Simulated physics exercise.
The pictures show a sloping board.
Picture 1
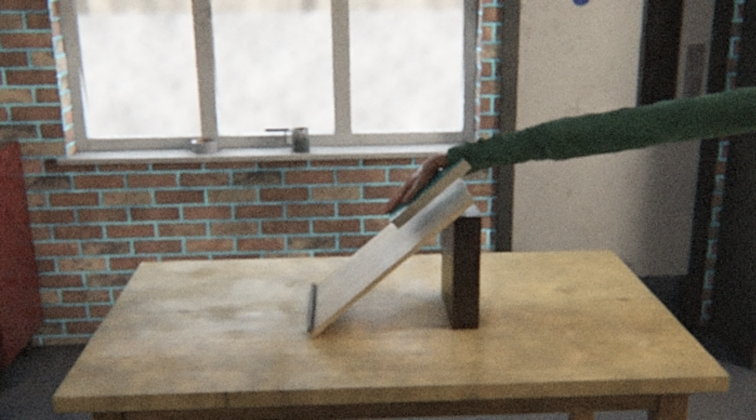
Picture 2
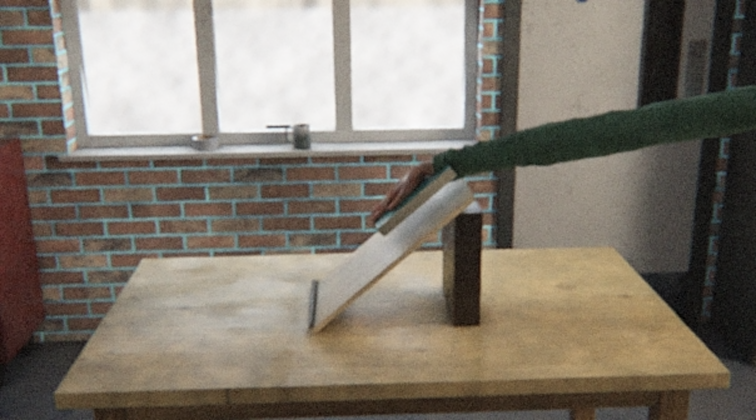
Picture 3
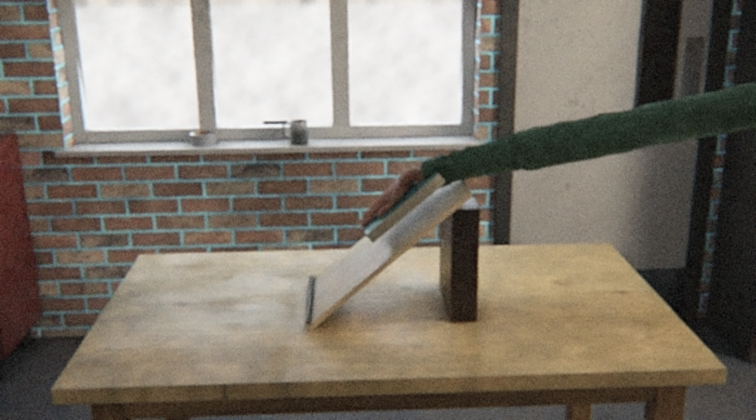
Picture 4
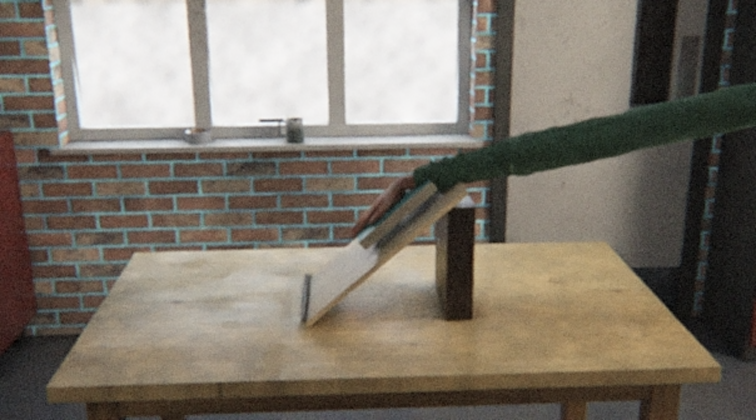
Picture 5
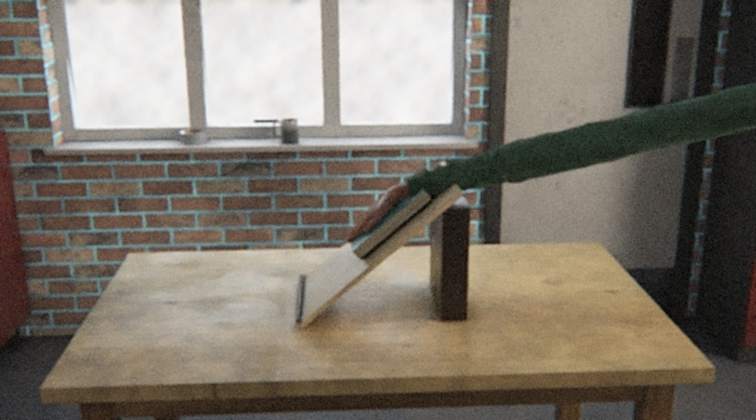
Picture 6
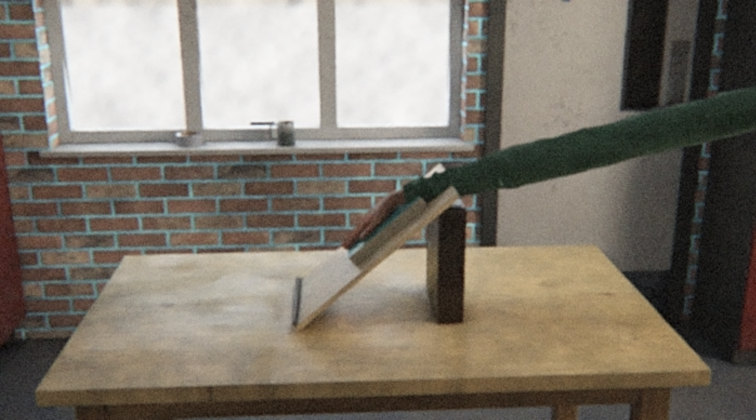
An arm in a dark green sleeve reaches in from the right over a wooden table, seen from the front in a brick-walled room with a bright window. Its hand rests on a flat, book-like object on a pale board that slopes down to the left from a dark upright block. The hand and object move a short way down the slope while the camera drifts slightly right.
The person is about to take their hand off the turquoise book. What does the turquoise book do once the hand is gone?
In the end the turquoise book runs down the board.
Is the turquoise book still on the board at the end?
The turquoise book stops on the board.
Then, 0.30 s past the last view, turquoise book displaced a little near (371, 234).
Then, 0.40 s past the last view, turquoise book displaced a little near (353, 249).
Then, 0.50 s past the last view, turquoise book displaced about its own width near (329, 269).
Finally, moved from the start, turquoise book. Final places as the last picture's camera would see them, turquoise book near (330, 269). The turquoise book goes downhill.
